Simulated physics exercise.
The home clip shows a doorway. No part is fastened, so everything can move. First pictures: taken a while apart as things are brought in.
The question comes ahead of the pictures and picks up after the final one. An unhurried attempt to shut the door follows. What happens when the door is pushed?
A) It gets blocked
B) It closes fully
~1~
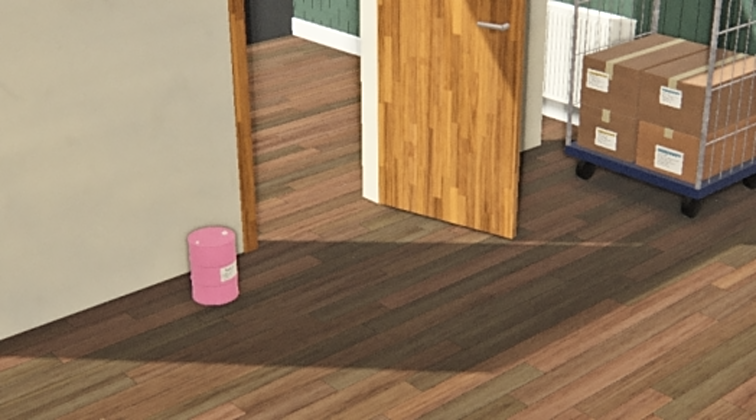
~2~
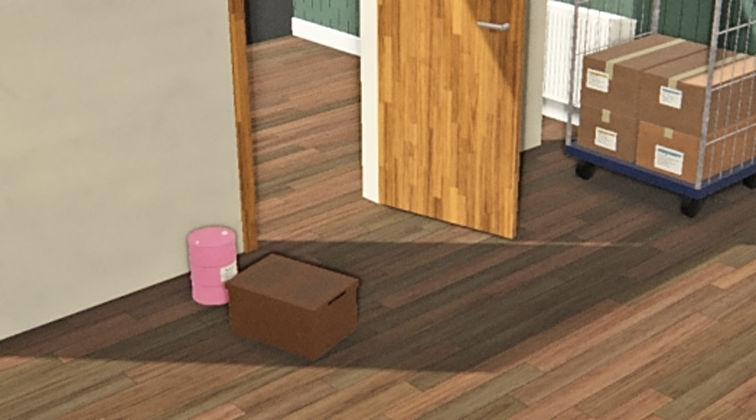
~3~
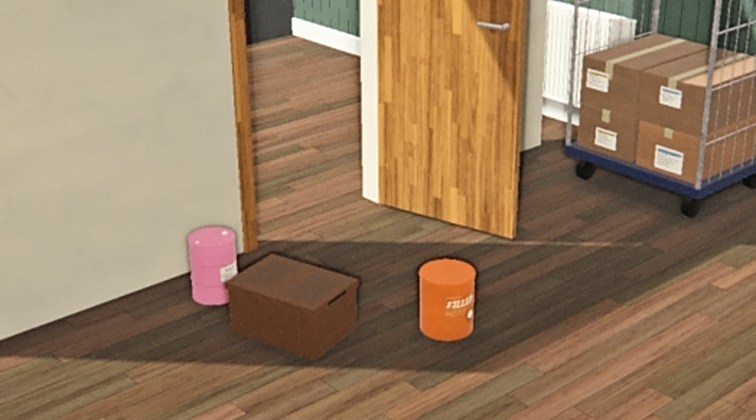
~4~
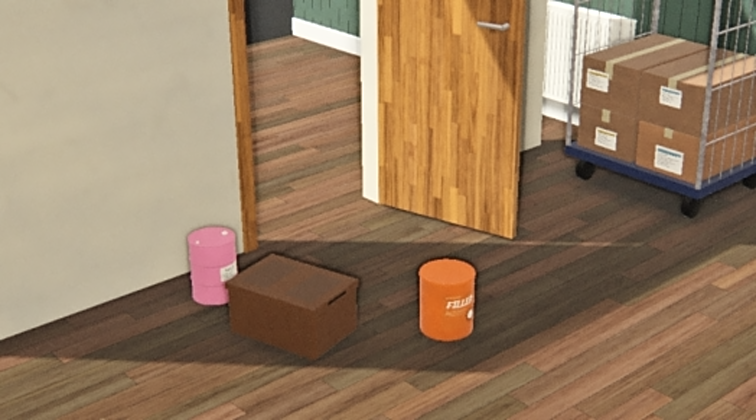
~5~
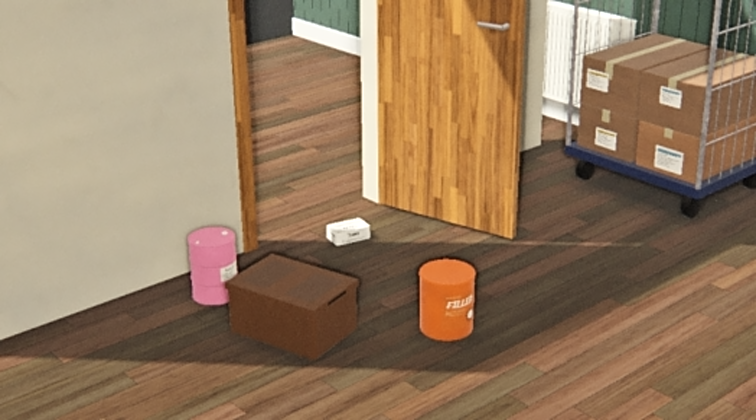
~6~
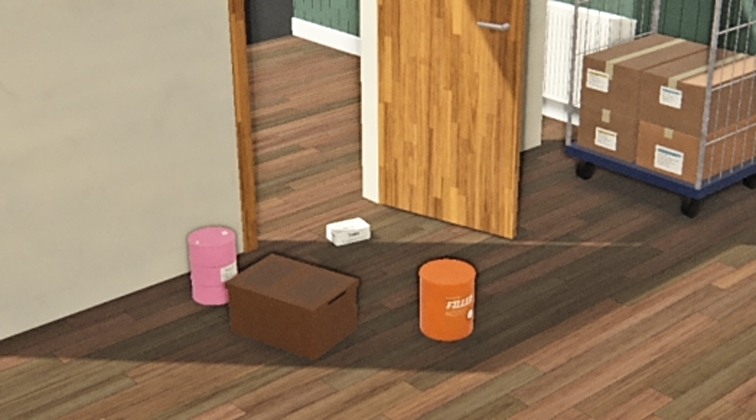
B, it closes fully.
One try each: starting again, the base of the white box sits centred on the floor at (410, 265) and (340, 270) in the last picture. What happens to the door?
On the first go it doesn't make it all the way, and on the second it makes it all the way.
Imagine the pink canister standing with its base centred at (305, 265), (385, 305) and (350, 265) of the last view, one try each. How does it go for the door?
Going through the tries in order: It is obstructed, then it gets all the way shut, then it is obstructed.
Then, 1.40 s on from there, door at 55°.
Then, 2.10 s on from there, door at 17°; white box shifted about its own width near (316, 230).
In the end, door at 0°; moved from the start, white box; the other 3 unmoved. At the end, from the last picture's camera, white box near (292, 220).
